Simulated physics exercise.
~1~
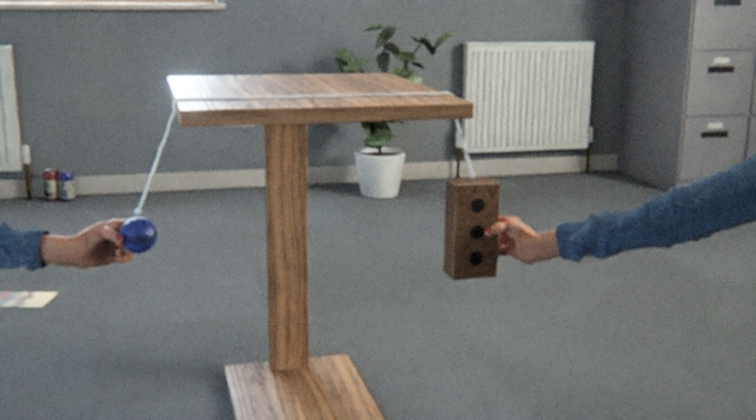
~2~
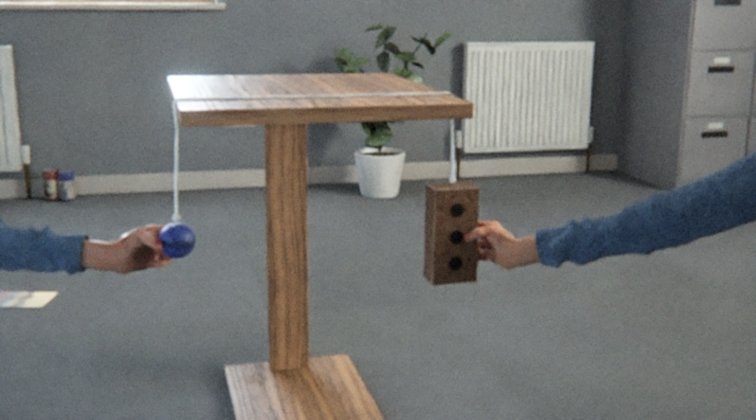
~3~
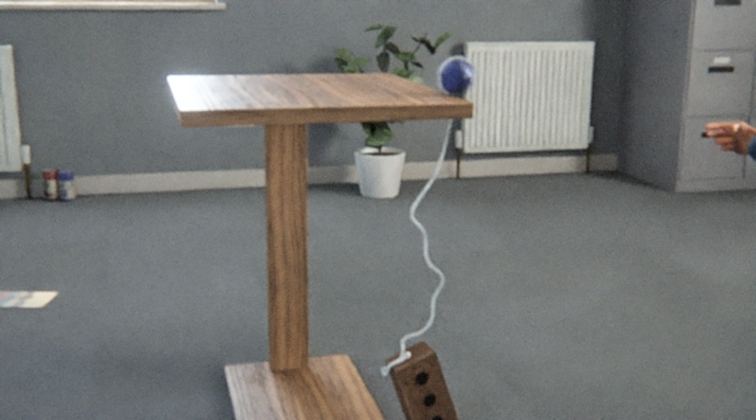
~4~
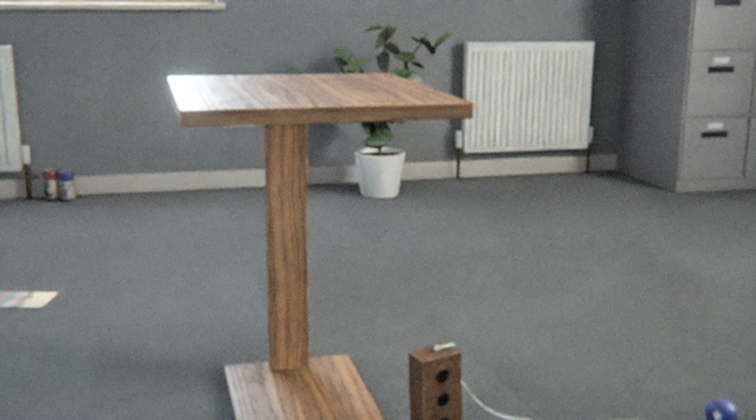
A white shoelace lies across the top of a wooden stand, a blue ball tied at its left end and a brown brick with dark holes at its right. The still view faces a grey-floored room with a potted plant, a radiator and filing cabinets behind. Two hands in blue sleeves hold the ball and brick, then bring them in until the lace hangs straight at each side. Once they let go, the brick drops to the floor on the right, pulling the ball up to the top's right edge. Finally the ball lies on the floor at far right, the brick standing near the base.
